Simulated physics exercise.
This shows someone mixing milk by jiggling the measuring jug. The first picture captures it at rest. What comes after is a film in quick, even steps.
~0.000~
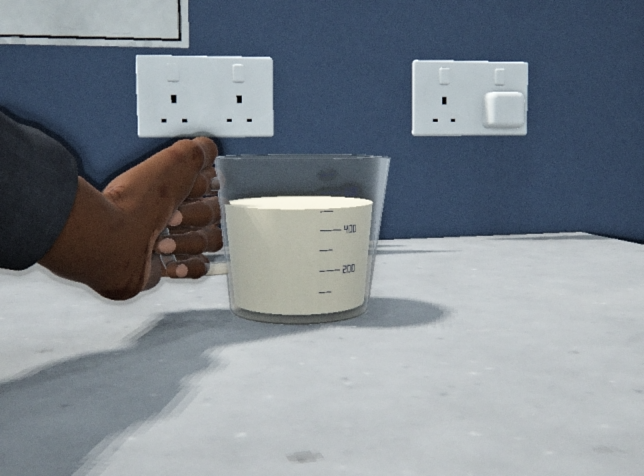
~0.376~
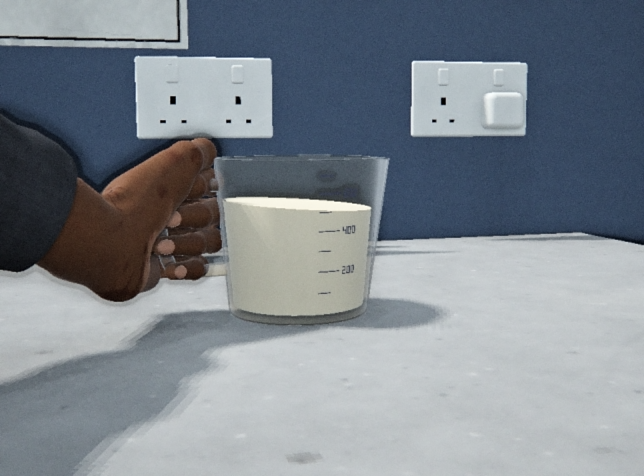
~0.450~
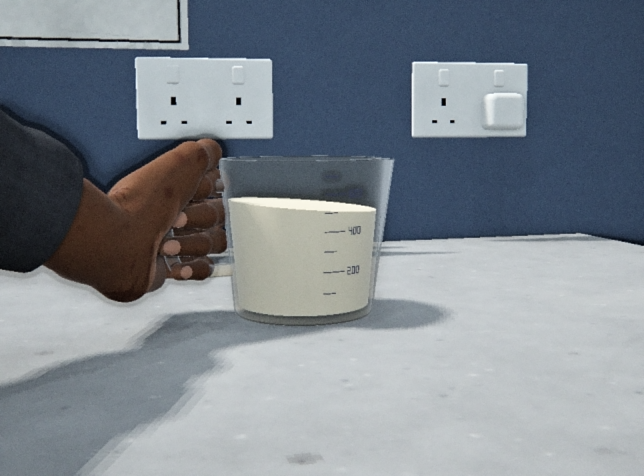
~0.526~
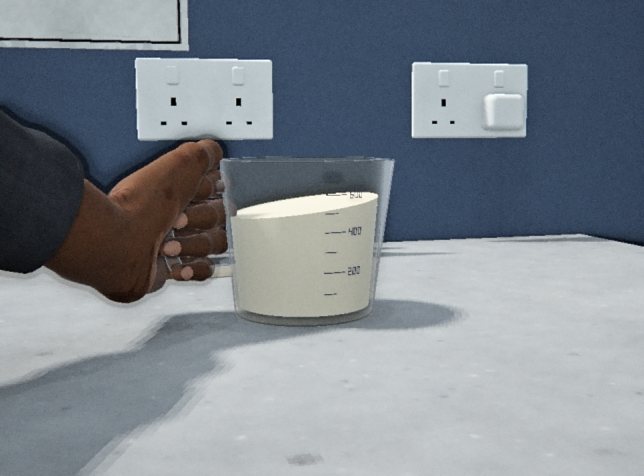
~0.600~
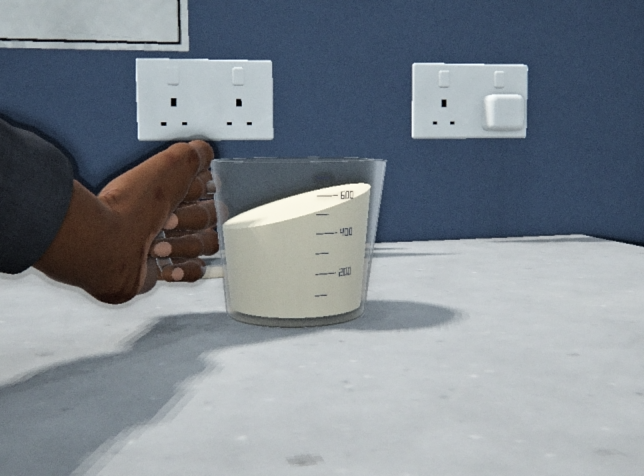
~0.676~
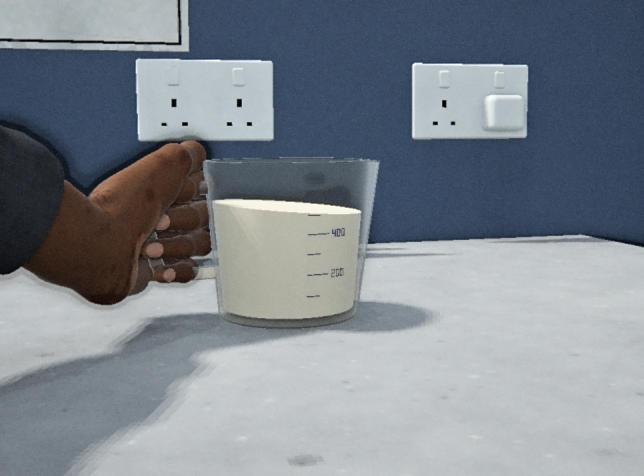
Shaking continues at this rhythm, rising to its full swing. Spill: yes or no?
Yes.
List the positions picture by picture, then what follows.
In the first frame, measuring jug (299, 229) about two thirds full; at rest.
In the second frame, measuring jug about two thirds full, surface at (298, 206); surface a little higher on the left.
In the third frame, measuring jug (303, 230) about two thirds full; surface a little higher on the left.
In the fourth frame, measuring jug about two thirds full, surface at (304, 207); surface a little higher on the right.
In the fifth frame, measuring jug (295, 232) about two thirds full; surface clearly higher on the right.
In the sixth frame, measuring jug about two thirds full, surface at (288, 208); surface a little higher on the left.
After 1.0 s, the highest wave so far goes over the rim.
After 5.1 s, the highest wave so far goes over the rim; some is on the top.
